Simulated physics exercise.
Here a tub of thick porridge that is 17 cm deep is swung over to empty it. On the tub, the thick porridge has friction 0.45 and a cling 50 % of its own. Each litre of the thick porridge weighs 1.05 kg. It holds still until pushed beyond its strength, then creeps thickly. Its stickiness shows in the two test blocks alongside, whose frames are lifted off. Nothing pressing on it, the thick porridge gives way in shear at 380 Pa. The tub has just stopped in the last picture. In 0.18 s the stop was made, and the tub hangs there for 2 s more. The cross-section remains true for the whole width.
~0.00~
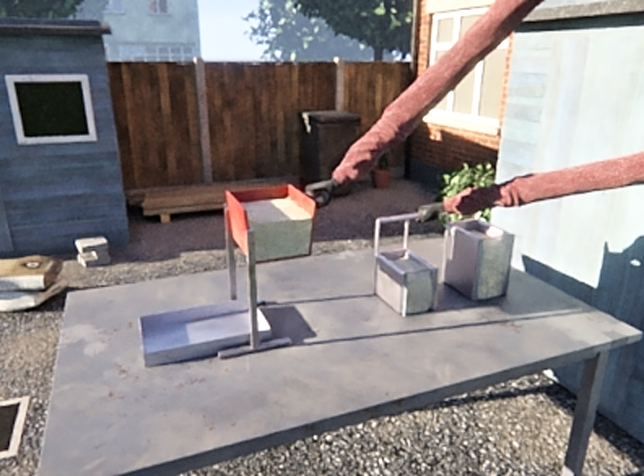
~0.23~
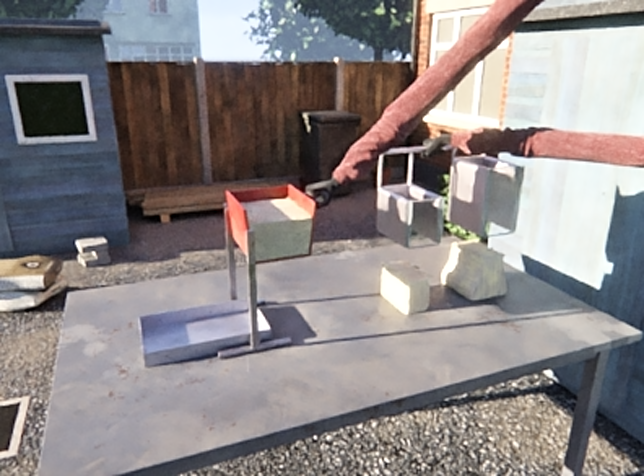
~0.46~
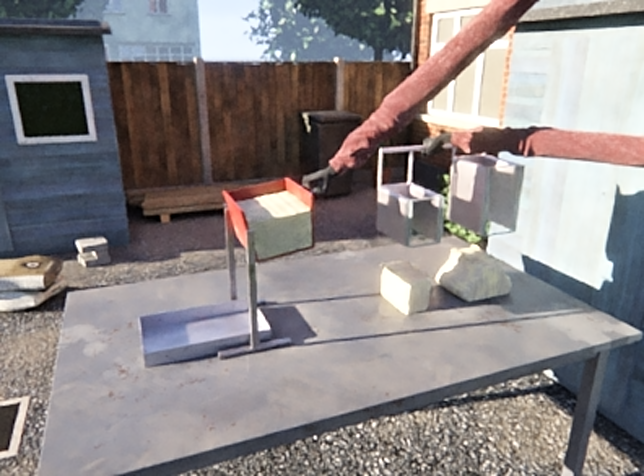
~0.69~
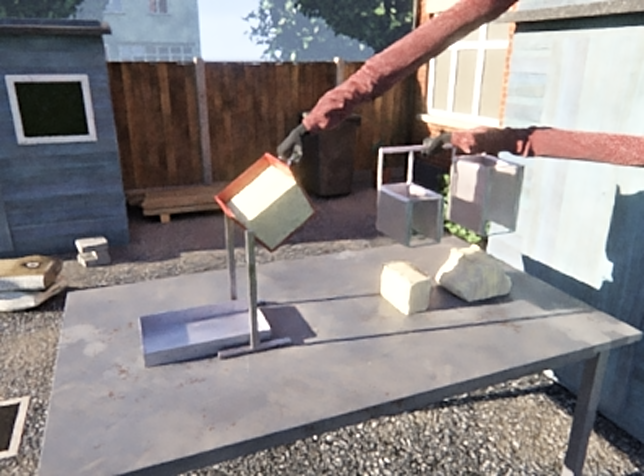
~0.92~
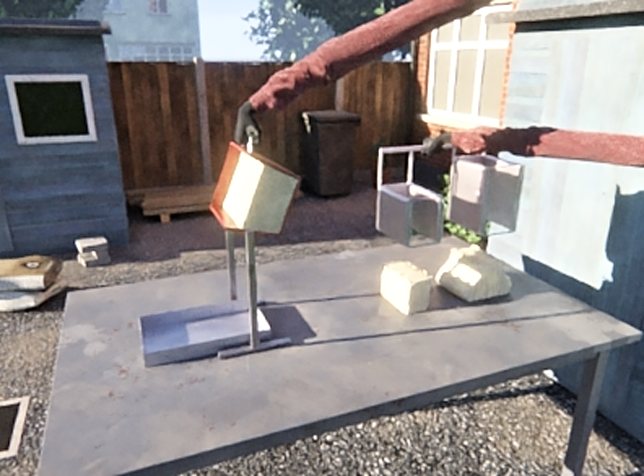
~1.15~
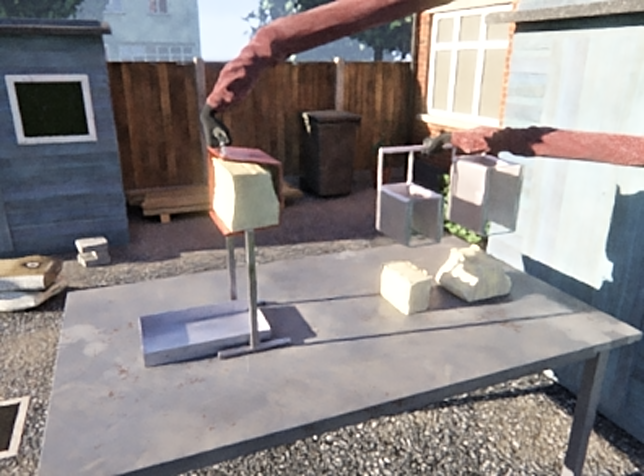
On an outdoor table, red-sleeved arms uncover two pale blocks, then turn a filled tub sideways.
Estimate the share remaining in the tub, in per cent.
Roughly 48 per cent remains in the tub.
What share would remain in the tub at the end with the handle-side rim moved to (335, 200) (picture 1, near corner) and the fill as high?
That would leave about 35 % in the tub.
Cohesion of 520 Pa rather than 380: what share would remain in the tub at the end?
The share would be near 65 %.
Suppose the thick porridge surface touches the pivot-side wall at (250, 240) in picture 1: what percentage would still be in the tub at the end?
It would be near 100 %.
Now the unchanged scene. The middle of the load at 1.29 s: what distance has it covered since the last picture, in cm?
About 4 cm.
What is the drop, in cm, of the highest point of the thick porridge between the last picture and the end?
Roughly 9 cm.
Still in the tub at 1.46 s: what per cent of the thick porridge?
Around 65 percent stays in the tub.
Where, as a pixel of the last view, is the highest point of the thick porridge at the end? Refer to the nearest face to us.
Highest point: Approx. (259, 203).
By 1.29 s, the tub is at 88 degrees and holds 91 %.
By 1.46 s, the tub is at 88 degrees and holds 64 %.
By 1.63 s, the tub is at 88 degrees and holds 49 %.
By 1.80 s, the tub is at 88 degrees and holds 48 %.
By 3.15 s, at the end, the tub is at 88 degrees and holds 48 %.
